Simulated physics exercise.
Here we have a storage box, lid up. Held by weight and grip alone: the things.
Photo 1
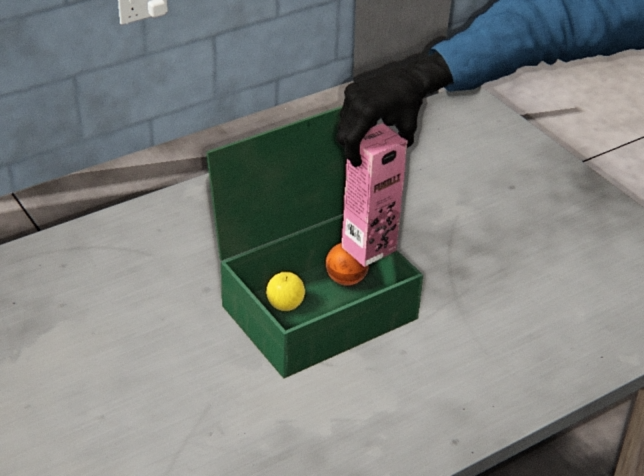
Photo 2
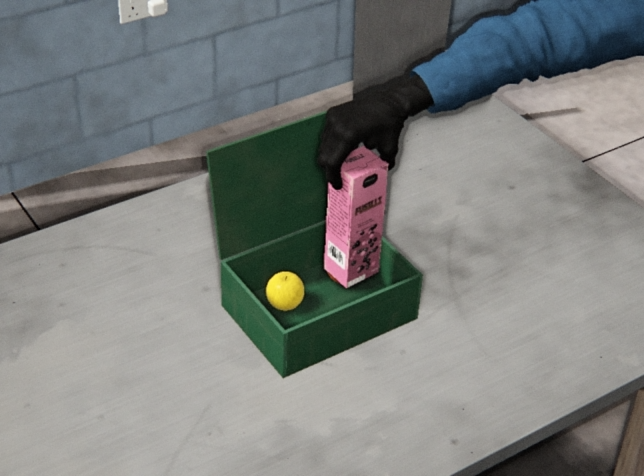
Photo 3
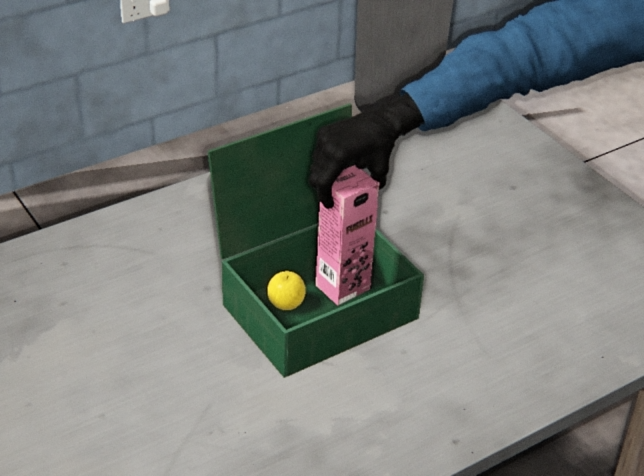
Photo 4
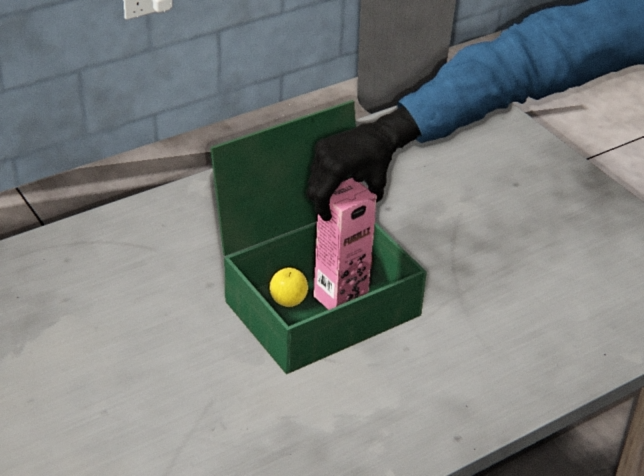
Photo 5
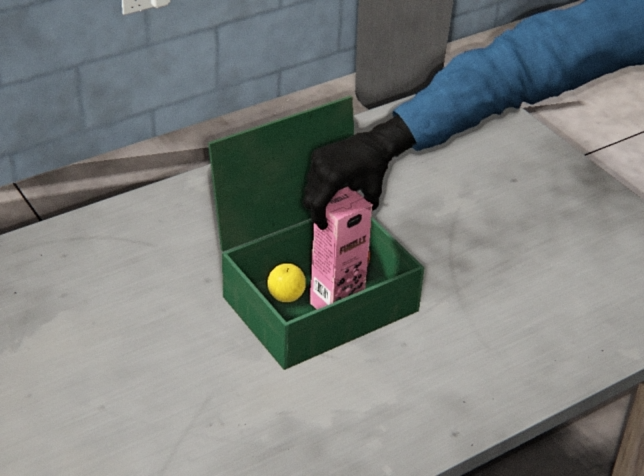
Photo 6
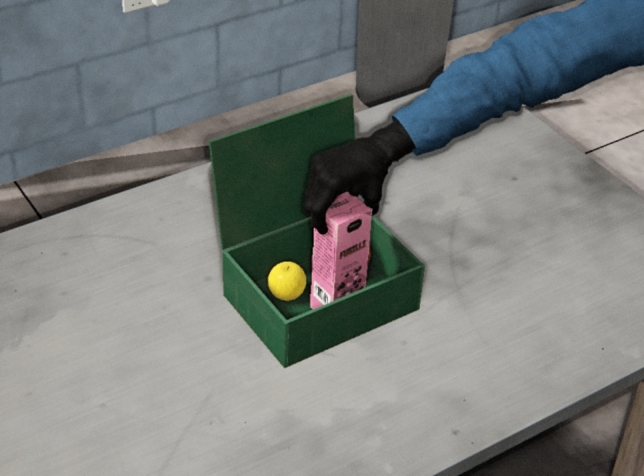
A grey tabletop beside a blue block wall is seen from above at an angle, the view shifting very slightly. An open green box holds a yellow fruit at left and an orange one near its middle, beneath a pink carton gripped from above by a black-gloved, blue-sleeved hand. The hand lowers the carton leftward into the box, hiding the orange fruit, its descent slowing beside the yellow one.
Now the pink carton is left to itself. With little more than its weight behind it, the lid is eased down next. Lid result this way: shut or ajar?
Ajar.
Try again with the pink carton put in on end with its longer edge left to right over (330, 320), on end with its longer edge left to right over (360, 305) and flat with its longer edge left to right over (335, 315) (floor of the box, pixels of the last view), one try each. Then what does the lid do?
Try 1: Lid stays raised; try 2: Lid stays raised; try 3: Lid goes down.
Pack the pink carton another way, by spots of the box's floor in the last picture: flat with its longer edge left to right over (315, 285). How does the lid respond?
Lid: Closed.
Then, 1.10 s later than the last frame, lid starting down.
Then, 1.50 s later than the last frame, lid 66° above the rim.
Then, 1.90 s later than the last frame, lid 52° above the rim.
Then, 3.70 s later than the last frame, pink carton resting near (340, 260).
When it is over, lid 52° above the rim; all 3 as before. End places, in pixels of the last picture, pink carton near (340, 260).
